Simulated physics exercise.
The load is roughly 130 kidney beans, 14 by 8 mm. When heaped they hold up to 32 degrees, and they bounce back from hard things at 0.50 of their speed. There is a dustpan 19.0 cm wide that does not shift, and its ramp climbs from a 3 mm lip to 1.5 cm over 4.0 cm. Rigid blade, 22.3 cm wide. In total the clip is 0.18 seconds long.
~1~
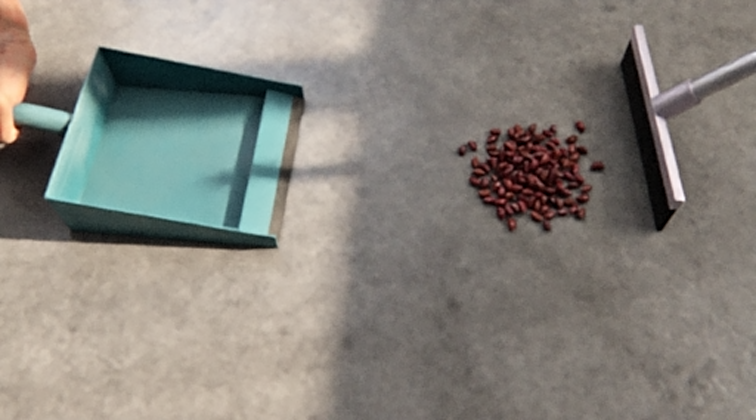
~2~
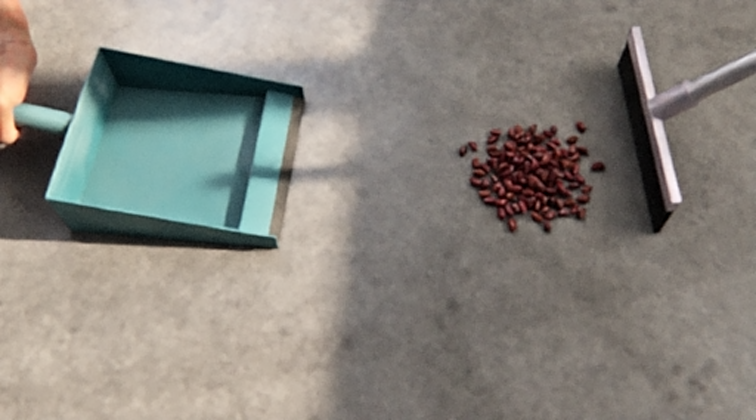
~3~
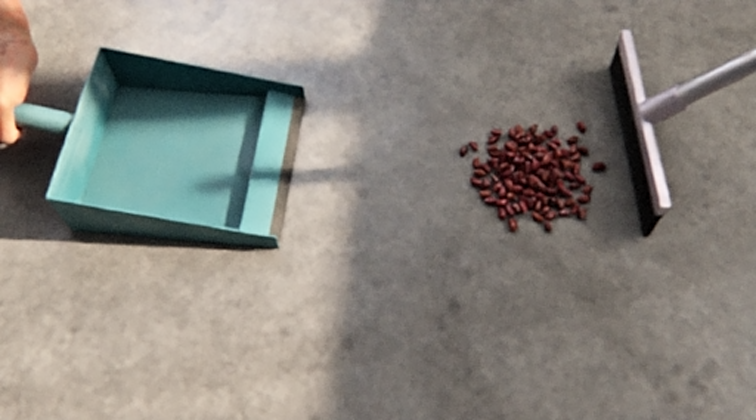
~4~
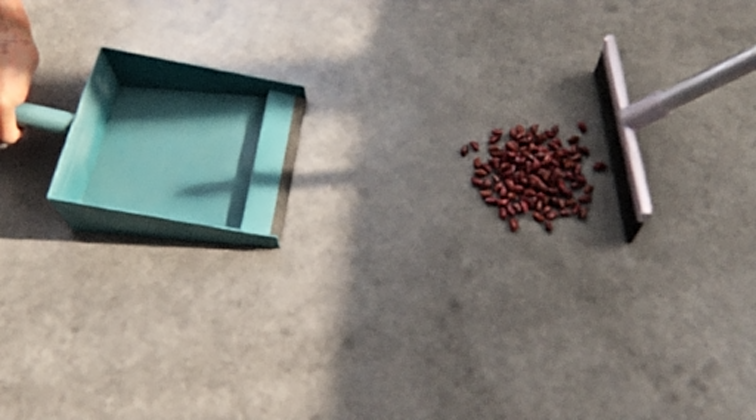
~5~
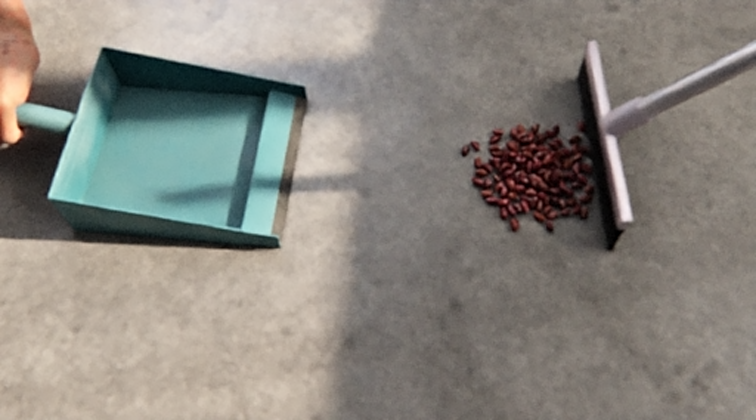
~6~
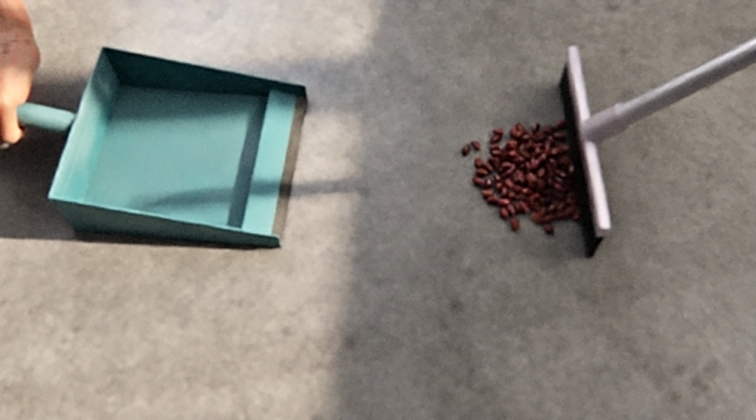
The footage shows a hand holding a teal dustpan still on the left of a grey floor while a long-handled squeegee-like blade slides left from the right, meeting a pile of dark red beans and pressing its near side inward.
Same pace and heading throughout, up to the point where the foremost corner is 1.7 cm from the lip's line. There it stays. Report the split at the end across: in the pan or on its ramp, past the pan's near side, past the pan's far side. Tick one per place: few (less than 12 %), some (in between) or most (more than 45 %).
Pan - some; near side - some; far side - few.
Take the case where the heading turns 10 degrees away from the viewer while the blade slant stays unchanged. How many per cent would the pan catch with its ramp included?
In that case some 25 per cent.
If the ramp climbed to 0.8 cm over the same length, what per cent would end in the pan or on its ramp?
Estimated share: Around 20 in a hundred.
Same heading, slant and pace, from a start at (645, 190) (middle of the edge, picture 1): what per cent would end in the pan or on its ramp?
Roughly 10 percent, ramp included.
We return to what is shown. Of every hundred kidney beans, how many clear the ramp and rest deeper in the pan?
I'd put it near 5 per cent.
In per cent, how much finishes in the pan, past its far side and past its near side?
Final shares - pan: 15%, near side: 40%, far side: 10%.
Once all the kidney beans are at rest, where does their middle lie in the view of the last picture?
Roughly (284, 229).
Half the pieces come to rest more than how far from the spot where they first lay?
That distance is around 28 cm.
Then, 0.24 s after the last picture, middle of the blade 17 cm from the lip; 0 % over the lip, far side 0 %, near side 10 %.
Then, 0.40 s after the last picture, middle of the blade 8 cm from the lip; 0 % over the lip, far side 5 %, near side 25 %.
Then, 0.68 s after the last picture, middle of the blade 3 cm from the lip; 15 % over the lip, far side 5 %, near side 40 %.
In the end, pan 15 %, near side 40 %, far side 10 %, in front of the lip or behind the blade 35 %.
